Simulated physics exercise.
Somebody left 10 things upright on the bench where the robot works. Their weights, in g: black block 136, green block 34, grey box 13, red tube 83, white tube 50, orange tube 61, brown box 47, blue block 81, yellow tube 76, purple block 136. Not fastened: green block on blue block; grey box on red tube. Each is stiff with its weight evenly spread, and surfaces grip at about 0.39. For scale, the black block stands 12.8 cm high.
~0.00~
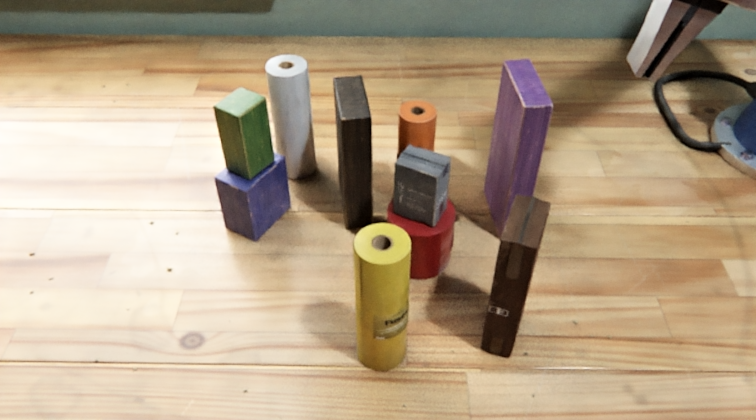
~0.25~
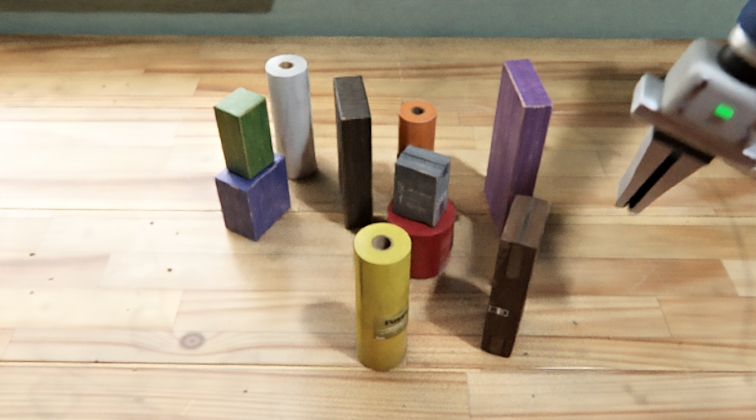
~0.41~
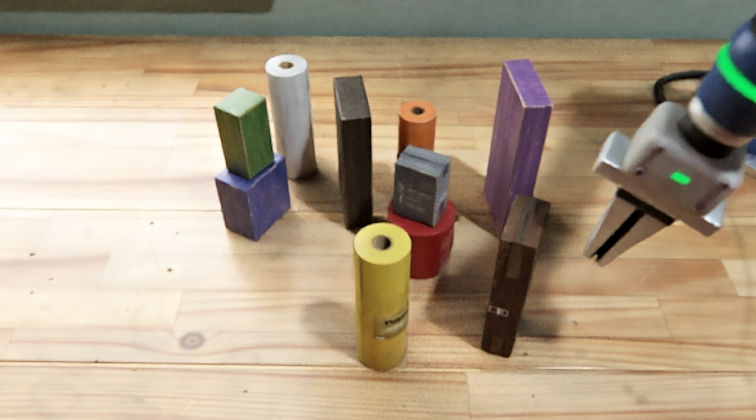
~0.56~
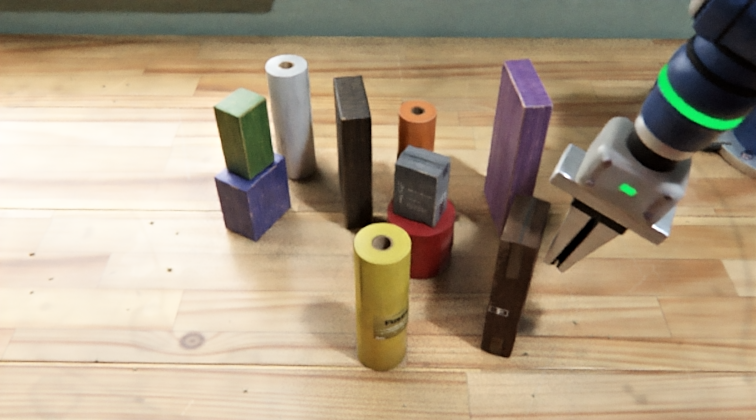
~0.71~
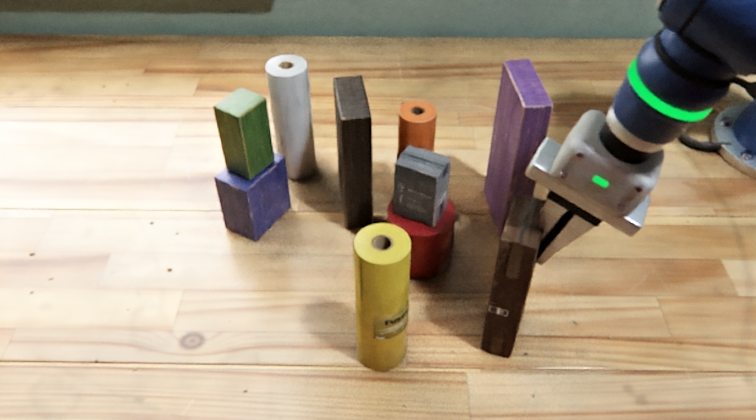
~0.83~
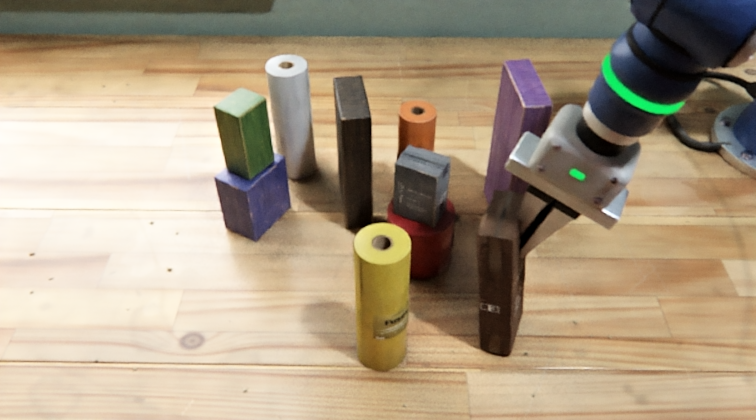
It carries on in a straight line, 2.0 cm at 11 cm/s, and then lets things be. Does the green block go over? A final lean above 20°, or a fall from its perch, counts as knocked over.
The green block ends still standing.
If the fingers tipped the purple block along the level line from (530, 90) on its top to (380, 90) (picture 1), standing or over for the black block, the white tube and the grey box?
Black block down, white tube over, grey box standing.
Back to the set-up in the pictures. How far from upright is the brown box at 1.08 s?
About 30°.
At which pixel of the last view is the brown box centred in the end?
Around (409, 294).
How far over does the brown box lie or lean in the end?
About 90°.
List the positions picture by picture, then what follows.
Fingers at (658, 30); brown box (513, 281) upright; green block (245, 134), in the first frame.
Fingers at (646, 164); brown box (513, 281) upright; black block (354, 155), grey box (422, 186), in the second frame.
Fingers at (614, 219); brown box (513, 281) upright; red tube (420, 234), white tube (292, 120), in the third frame.
Fingers at (572, 227); brown box (513, 281) upright; orange tube (416, 157), blue block (255, 193), in the fourth frame.
Fingers at (549, 219); brown box (513, 281) upright; yellow tube (382, 302), purple block (514, 154), in the fifth frame.
Fingers at (530, 213); brown box (503, 277) leaning 7°; green block (245, 135), in the sixth frame.
After 1.08 s, leaning brown box 30°.
After 1.38 s, leaning brown box 90°.
After 1.83 s, leaning brown box 90°.
At rest, past 20° or fallen, brown box. Standing, purple block, yellow tube, orange tube, red tube, black block, blue block, white tube, green block and grey box.
